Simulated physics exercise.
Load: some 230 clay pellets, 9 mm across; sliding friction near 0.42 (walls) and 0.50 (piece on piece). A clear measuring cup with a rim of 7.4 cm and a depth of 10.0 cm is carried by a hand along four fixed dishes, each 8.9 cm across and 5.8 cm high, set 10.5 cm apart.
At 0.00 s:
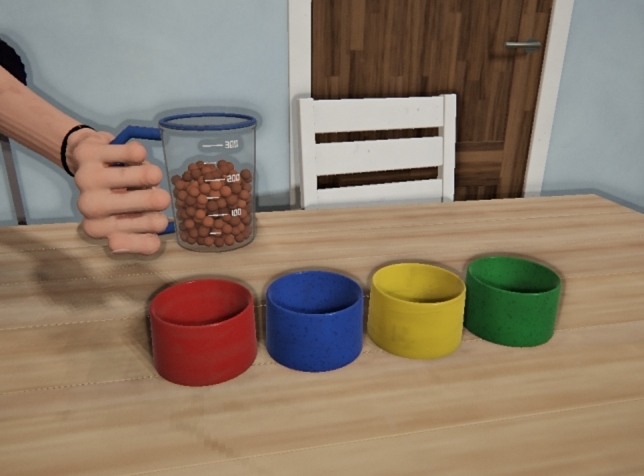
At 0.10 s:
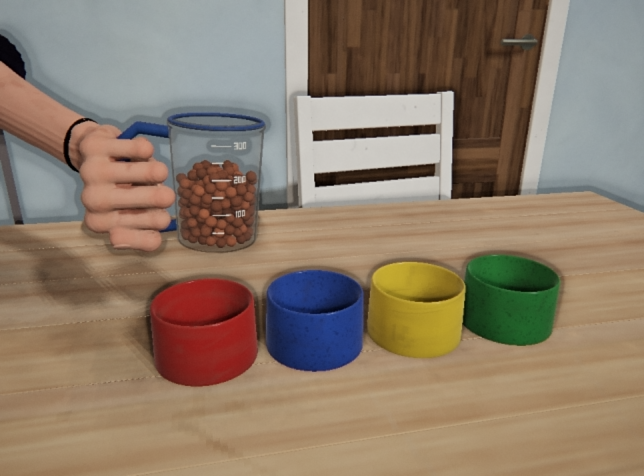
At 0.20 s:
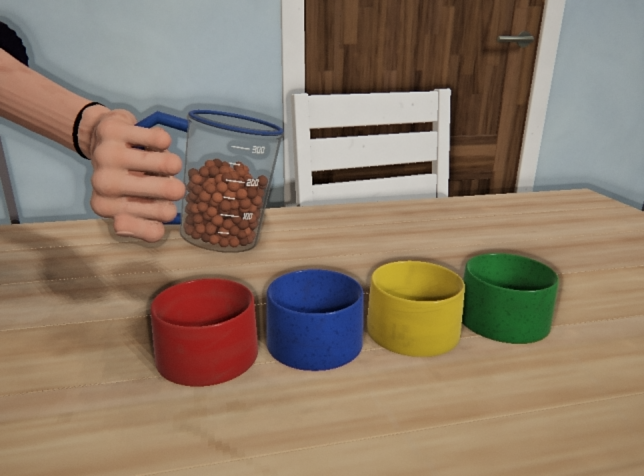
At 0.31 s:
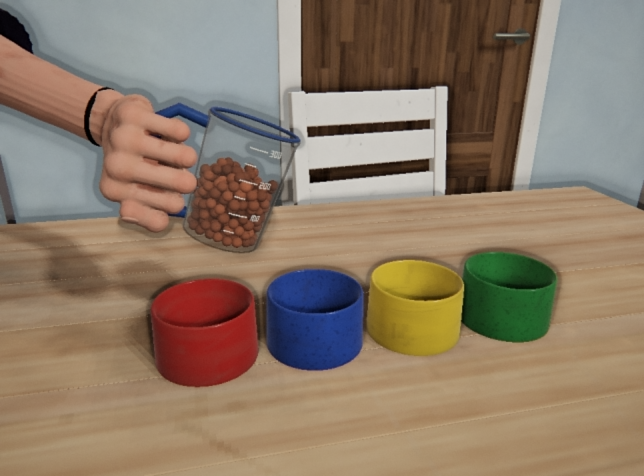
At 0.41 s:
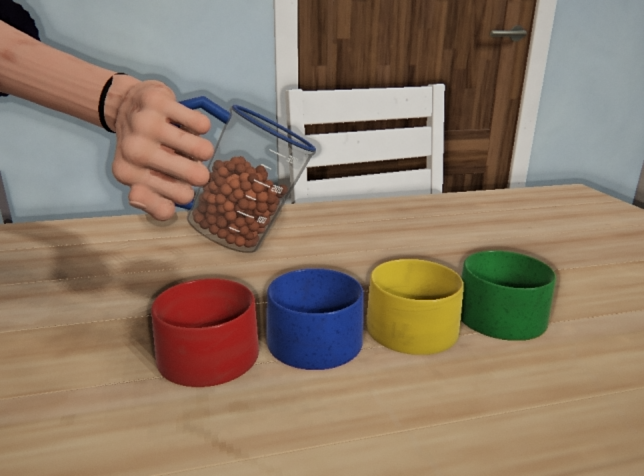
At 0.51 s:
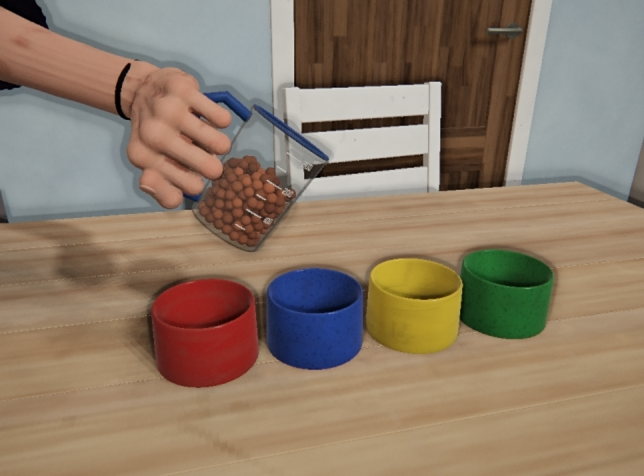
A hand held a clear measuring cup of small brown balls above a wooden table, then moved it slightly right while tilting it rightward over the red and blue dishes, beside yellow and green ones.
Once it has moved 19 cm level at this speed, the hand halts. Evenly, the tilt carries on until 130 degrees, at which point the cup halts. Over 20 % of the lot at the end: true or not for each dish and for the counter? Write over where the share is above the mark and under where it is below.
Red: Under; blue: Under; green: Under; yellow: Over; counter: Under.
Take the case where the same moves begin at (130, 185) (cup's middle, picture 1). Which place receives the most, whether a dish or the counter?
I'd say blue collects the most.
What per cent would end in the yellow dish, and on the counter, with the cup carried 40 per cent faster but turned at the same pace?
The shares would then be yellow 20 and counter 50.
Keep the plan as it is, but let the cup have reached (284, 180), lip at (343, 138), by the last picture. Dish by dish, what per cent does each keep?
Red 0, blue 0, green 50, yellow 10.
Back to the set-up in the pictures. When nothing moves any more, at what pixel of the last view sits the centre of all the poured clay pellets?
When it all comes to rest, the middle is near (419, 305).
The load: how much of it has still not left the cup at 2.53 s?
Somewhere near 0 per cent.
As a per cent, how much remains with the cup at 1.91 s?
It works out to about 0 per cent of the load.
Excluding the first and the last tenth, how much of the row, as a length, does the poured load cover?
Spread: Around 5 cm.
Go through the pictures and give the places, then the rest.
Cup at (213, 182), tilt 0 degrees, lip at (254, 120), moved 0.0 cm; middle of the pieces at (216, 205); red dish at (202, 302); blue dish at (315, 292); yellow dish at (418, 283); green dish at (513, 274), in the first picture.
Cup at (217, 182), tilt 4 degrees, lip at (263, 123), moved 0.4 cm; middle of the pieces at (219, 205), in the second picture.
Cup at (228, 182), tilt 12 degrees, lip at (281, 130), moved 1.2 cm; middle of the pieces at (226, 205), in the third picture.
Cup at (238, 182), tilt 20 degrees, lip at (298, 139), moved 2.1 cm; middle of the pieces at (233, 205), in the fourth picture.
Cup at (248, 181), tilt 28 degrees, lip at (313, 148), moved 2.9 cm; middle of the pieces at (240, 203), in the fifth picture.
Cup at (258, 181), tilt 37 degrees, lip at (326, 157), moved 3.8 cm; middle of the pieces at (247, 202); red dish at (204, 303); blue dish at (315, 290); yellow dish at (416, 278); green dish at (507, 268). Its pace works out near 80 degrees a second; the hand travels 8 cm a second, in the sixth picture.
After 1.35 s, tilt 104 degrees; cup holds 95 %.
Then, at 1.91 s, tilt 130 degrees; cup holds 0 %, yellow 100 %.
After 2.53 s, tilt 130 degrees; cup holds 0 %, yellow 100 %.
By 2.8 s all is still; red 0 %, blue 0 %, green 0 %, yellow 100 %, counter 0 %.
